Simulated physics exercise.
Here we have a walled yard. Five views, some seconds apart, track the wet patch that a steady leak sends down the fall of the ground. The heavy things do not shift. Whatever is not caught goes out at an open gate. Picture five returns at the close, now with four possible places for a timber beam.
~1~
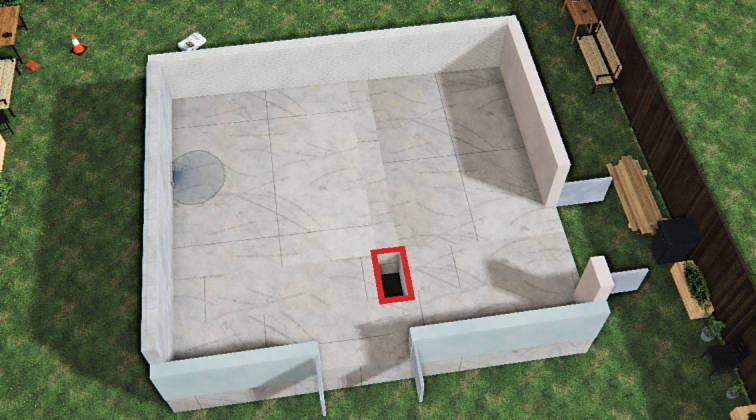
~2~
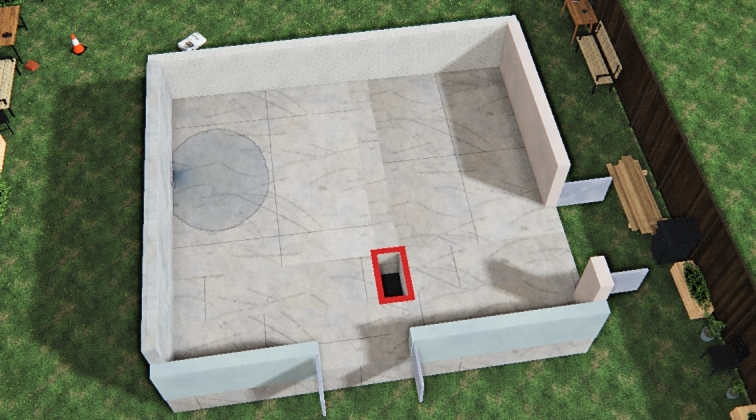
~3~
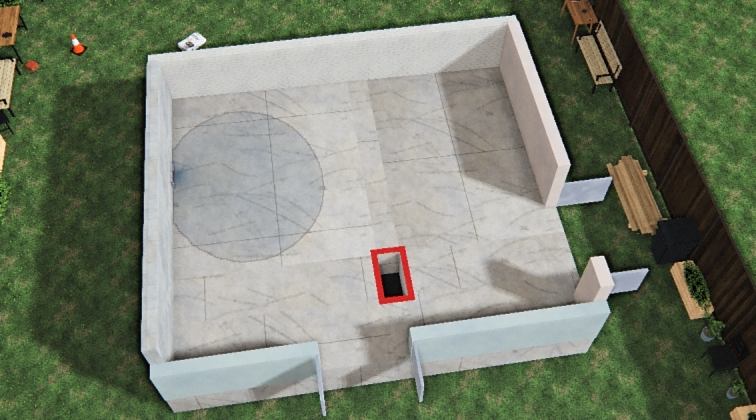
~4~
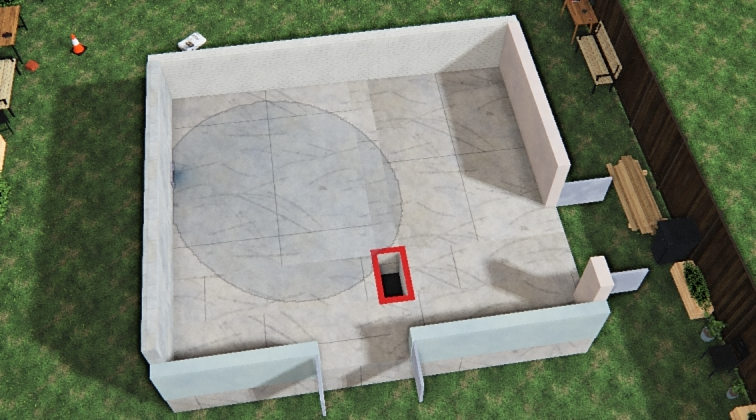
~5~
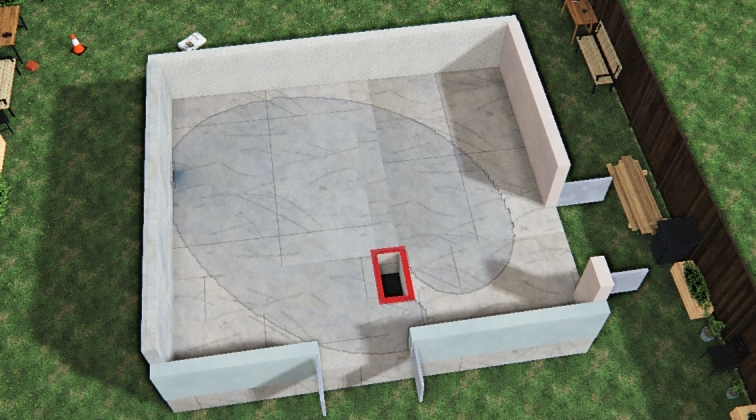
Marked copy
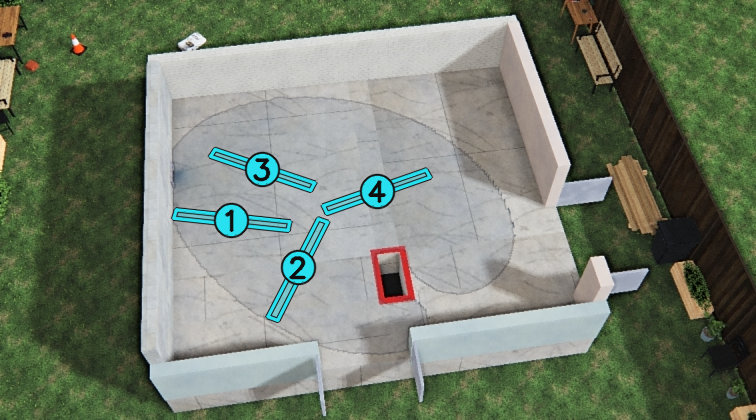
Water spread in a widening round pool from the left wall across the pale floor of a walled yard, reached the red-edged drain pit and began running in, while also wetting the floor beyond it.
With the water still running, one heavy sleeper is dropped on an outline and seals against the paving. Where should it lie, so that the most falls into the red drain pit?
The answer is spot 3.
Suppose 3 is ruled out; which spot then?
4 it is.
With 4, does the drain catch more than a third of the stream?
No, it does not.
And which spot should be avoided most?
2 it is.
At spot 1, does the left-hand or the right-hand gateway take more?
More leaves on the right.
On the marked copy, 1 from (175, 214) to (288, 226); 2 from (272, 318) to (323, 220); 3 from (212, 152) to (312, 186); 4 from (325, 209) to (427, 173).
If 1 is chosen, about 15 % of the stream runs into the red drain pit, about 85 % out by the gates.
If 2 is chosen, about 5 % of the stream runs into the red drain pit, about 94 % out by the gates.
If 3 is chosen, about 35 % of the stream runs into the red drain pit, about 65 % out by the gates.
If 4 is chosen, about 23 % of the stream runs into the red drain pit, about 76 % out by the gates.
